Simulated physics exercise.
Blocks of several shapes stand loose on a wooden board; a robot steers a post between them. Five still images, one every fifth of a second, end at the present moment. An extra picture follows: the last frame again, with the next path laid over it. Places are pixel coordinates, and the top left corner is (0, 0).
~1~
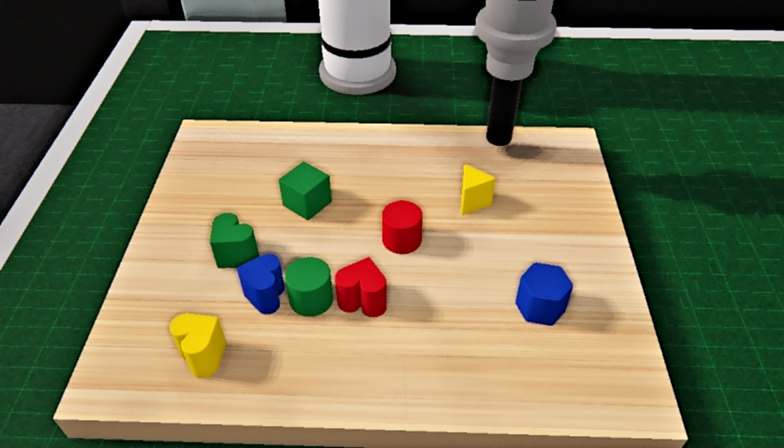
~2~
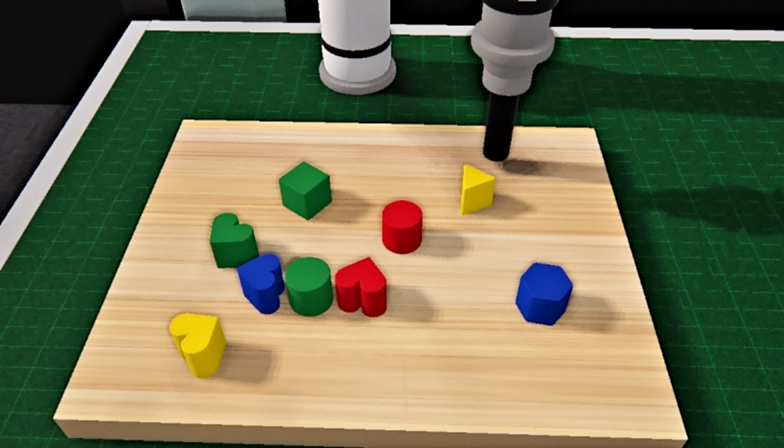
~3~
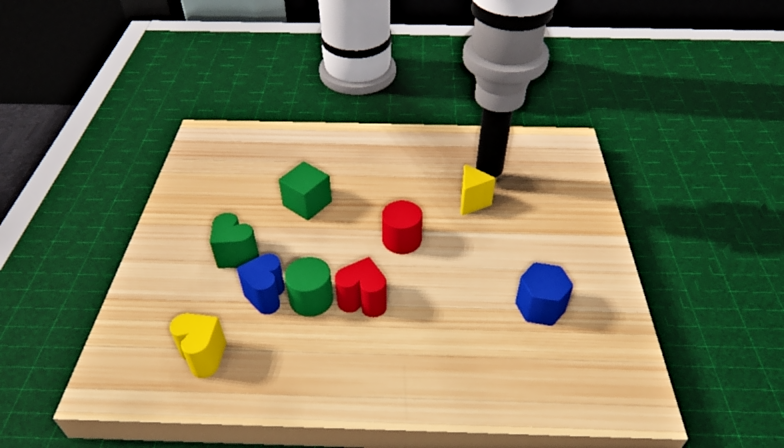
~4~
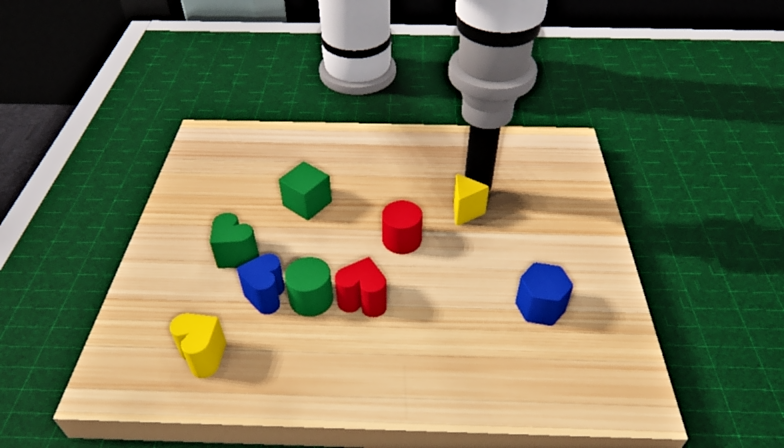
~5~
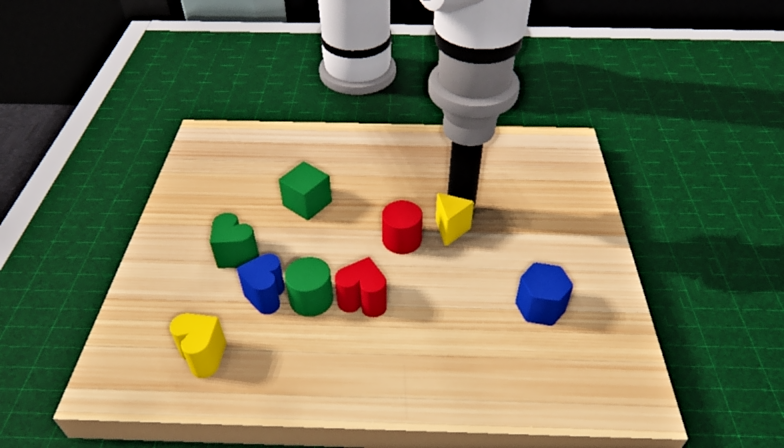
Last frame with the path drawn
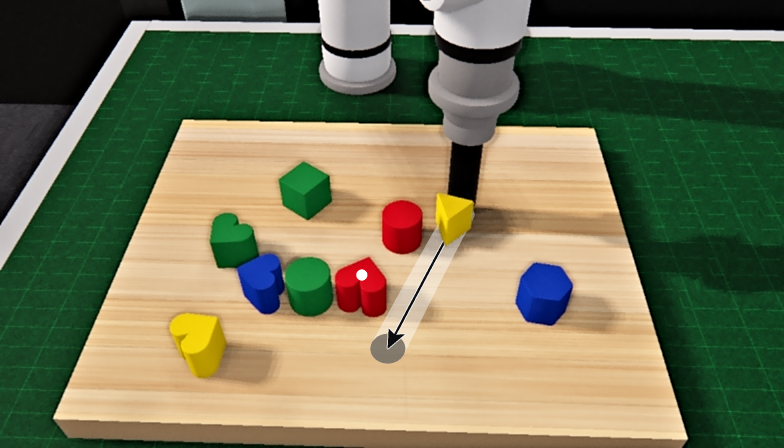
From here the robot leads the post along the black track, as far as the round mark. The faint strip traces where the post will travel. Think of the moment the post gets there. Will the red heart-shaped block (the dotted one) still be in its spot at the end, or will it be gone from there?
It is left in place.
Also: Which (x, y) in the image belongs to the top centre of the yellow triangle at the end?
I'd guess (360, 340).
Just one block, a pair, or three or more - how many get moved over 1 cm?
One block moves.
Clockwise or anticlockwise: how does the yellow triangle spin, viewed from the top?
It spins clockwise.
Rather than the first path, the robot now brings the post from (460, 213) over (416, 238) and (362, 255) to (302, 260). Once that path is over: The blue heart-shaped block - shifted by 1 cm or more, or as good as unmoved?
By the last moment of the path, the blue heart-shaped block has shifted.
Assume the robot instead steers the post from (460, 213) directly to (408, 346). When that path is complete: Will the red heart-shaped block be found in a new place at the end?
No, I don't think so.
The line goes from (460, 213) directly to (388, 348); the dot is on the red heart-shaped block.
What follows on the original path. One third of the way, post (439, 243); yellow triangle (427, 246), turned 15° clockwise.
Two thirds of the way, post (415, 288); yellow triangle (400, 293), turned 15° clockwise.
At the end, post (388, 339); red heart-shaped block unmoved; yellow triangle (360, 340), turned 45° clockwise.
